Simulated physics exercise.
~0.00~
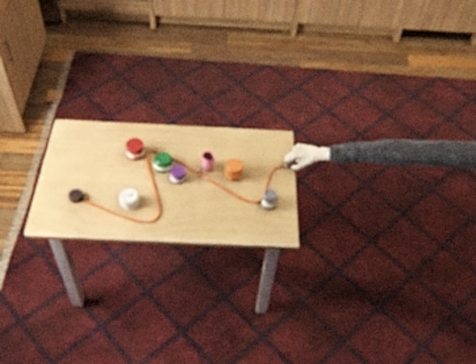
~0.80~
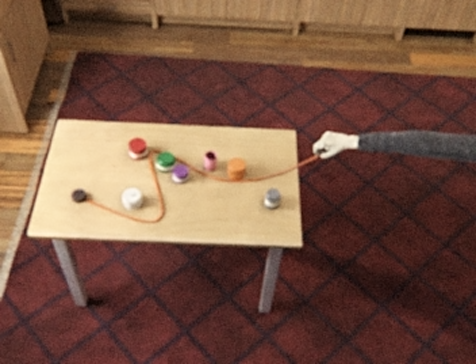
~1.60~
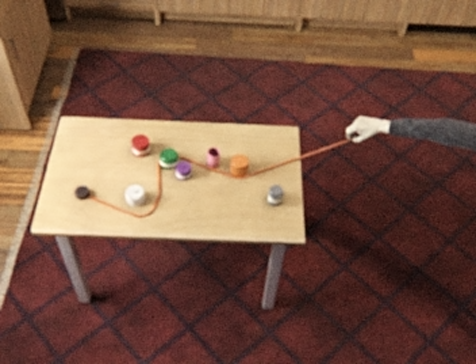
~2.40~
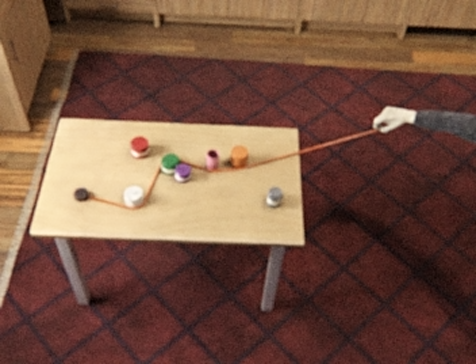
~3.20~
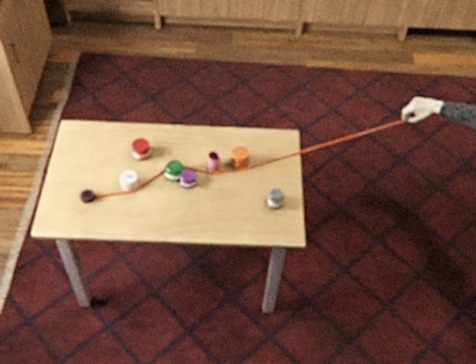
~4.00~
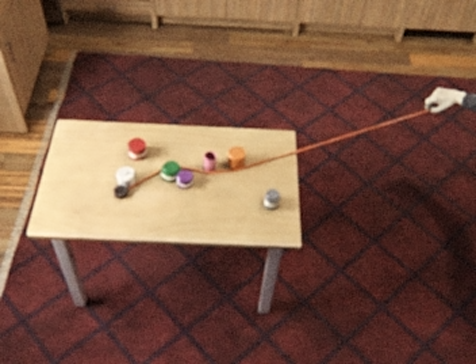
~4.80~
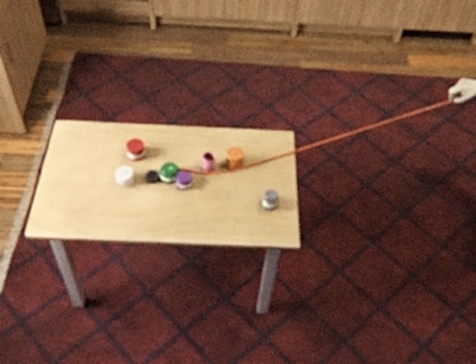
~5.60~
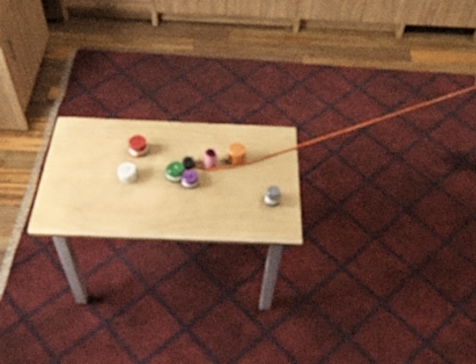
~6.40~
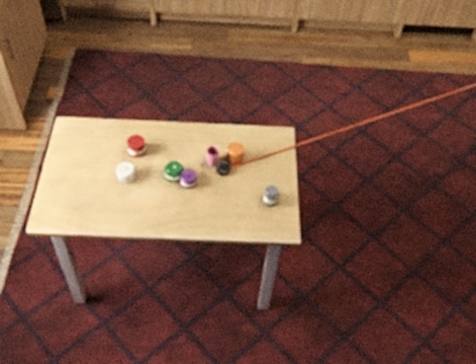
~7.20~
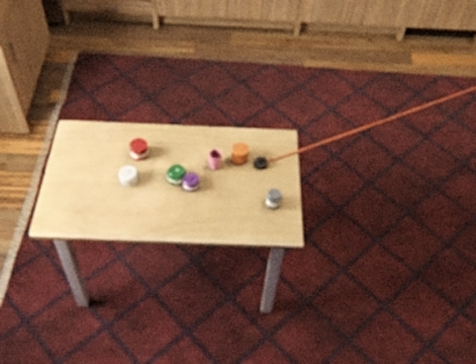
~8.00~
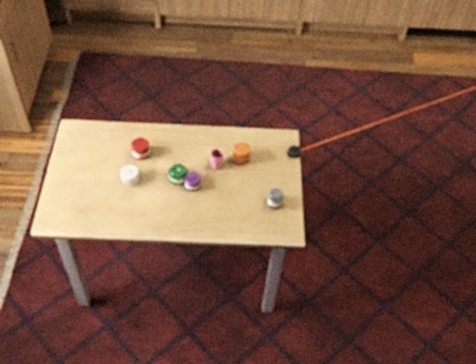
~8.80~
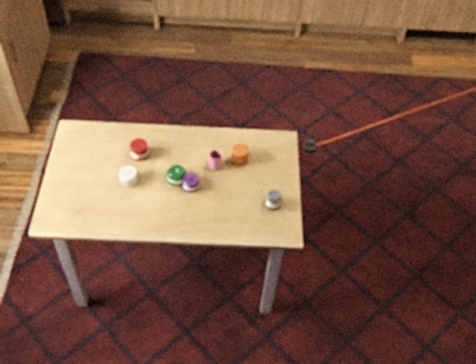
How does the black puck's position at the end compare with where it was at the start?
At the start it sits near the left end of the table, towards the front. By the end it is just past the right edge, off the tabletop, still on the orange cord.
